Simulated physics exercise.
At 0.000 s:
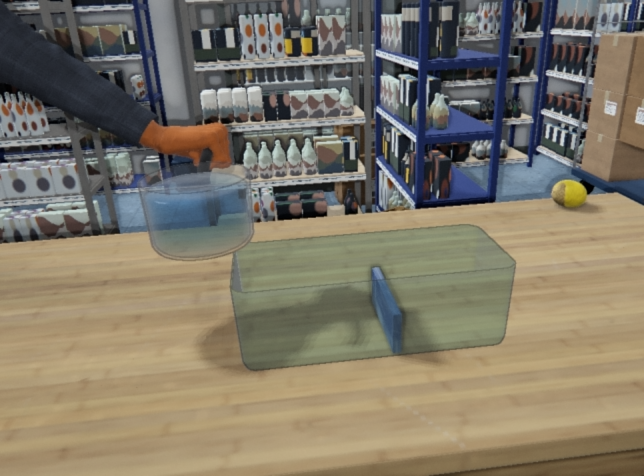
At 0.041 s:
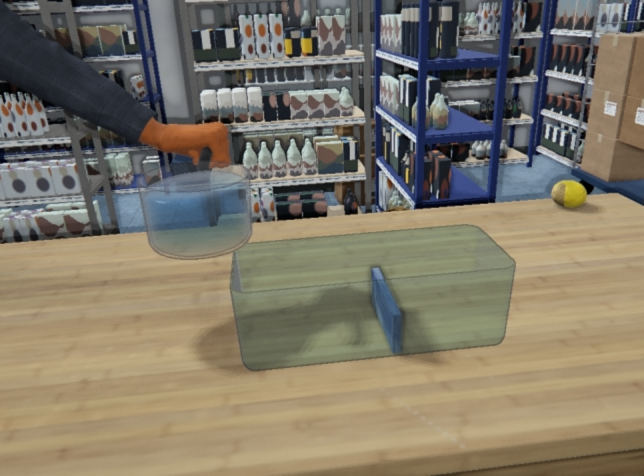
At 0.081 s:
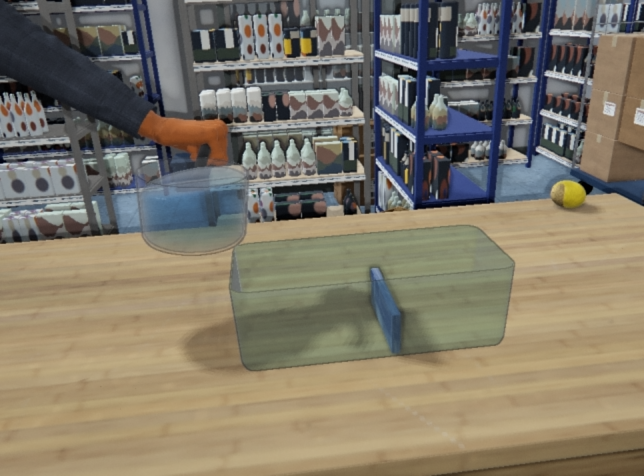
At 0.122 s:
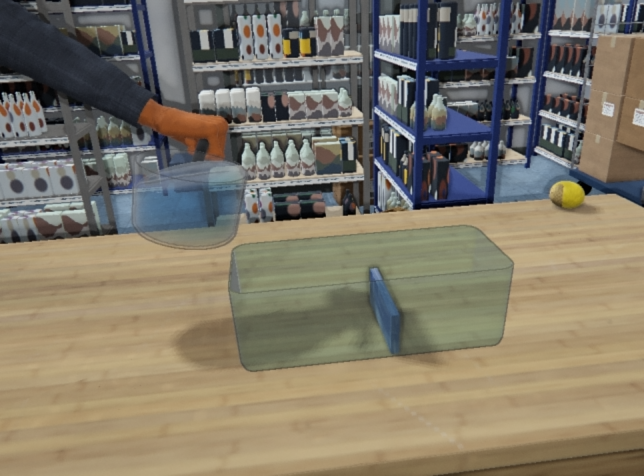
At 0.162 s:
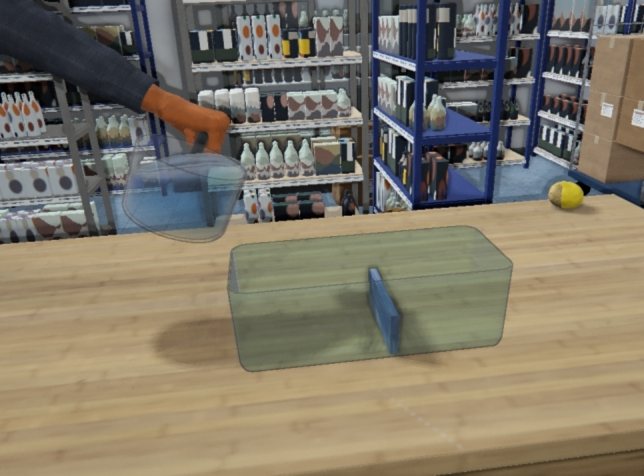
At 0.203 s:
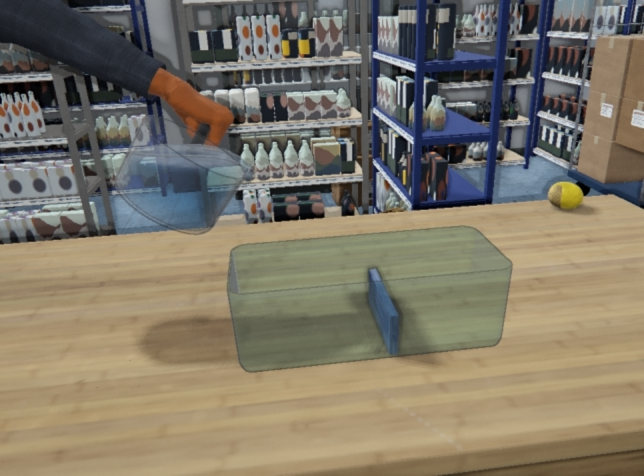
To begin with, a gloved orange hand holds a clear, round container of bluish liquid nearly level, above and to the left of a long, see-through basin with a blue divider on a wooden counter. The hand then gradually leans the container to the right, its left side rising, while the basin stays still.
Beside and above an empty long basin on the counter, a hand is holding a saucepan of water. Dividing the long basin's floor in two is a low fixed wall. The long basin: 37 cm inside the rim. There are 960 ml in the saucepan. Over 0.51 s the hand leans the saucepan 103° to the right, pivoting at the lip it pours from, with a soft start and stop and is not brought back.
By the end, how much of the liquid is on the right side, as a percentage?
Around 4 percent.
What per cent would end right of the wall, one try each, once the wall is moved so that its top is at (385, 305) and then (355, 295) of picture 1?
I'd say 25 percent on the first go, 45 percent on the next.
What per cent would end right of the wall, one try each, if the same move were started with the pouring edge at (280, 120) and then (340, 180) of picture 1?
I'd say 55 percent on the first go, 80 percent on the next.
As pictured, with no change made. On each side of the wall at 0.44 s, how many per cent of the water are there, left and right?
Lab note: Left near 6 %, right near 0.
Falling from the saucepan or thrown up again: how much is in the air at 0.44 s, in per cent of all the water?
42 %.
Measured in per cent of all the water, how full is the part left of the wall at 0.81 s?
Reading: Approx. 82 per cent.
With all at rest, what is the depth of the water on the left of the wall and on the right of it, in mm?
Some 30 mm on the left and 2 mm on the right.
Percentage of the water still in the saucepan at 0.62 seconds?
Around 8 in a hundred is still there.
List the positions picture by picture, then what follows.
In the first picture, tilt 0°; pouring edge (249, 174); surface from (144, 189) to (248, 182); the long basin's rim runs from (233, 268) to (496, 244); the wall's top is at (386, 290).
In the second picture, tilt 2°; pouring edge (249, 174); surface from (144, 190) to (247, 180).
In the third picture, tilt 6°; pouring edge (248, 175); surface from (141, 188) to (246, 174).
In the fourth picture, tilt 14°; pouring edge (247, 175); surface from (137, 182) to (246, 169).
In the fifth picture, tilt 24°; pouring edge (246, 176); surface from (131, 175) to (246, 169); 1 per cent is over the edge.
In the sixth picture, tilt 35°; pouring edge (245, 176); surface from (126, 161) to (244, 166); 3 per cent is over the edge.
By 0.44 s the tilt is 99° and 52 per cent is still to pour, 6 is left of the wall and 0 right of it.
By 0.62 s the tilt is 103° and 8 per cent is still to pour, 65 is left of the wall and 0 right of it.
By 0.81 s the tilt is 103° and 1 per cent is still to pour, 82 is left of the wall and 2 right of it.
By 1.01 s the tilt is 103° and 0 per cent is still to pour, 89 is left of the wall and 3 right of it.
At rest 90 per cent lies left of the wall, 4 right of it and 6 outside.
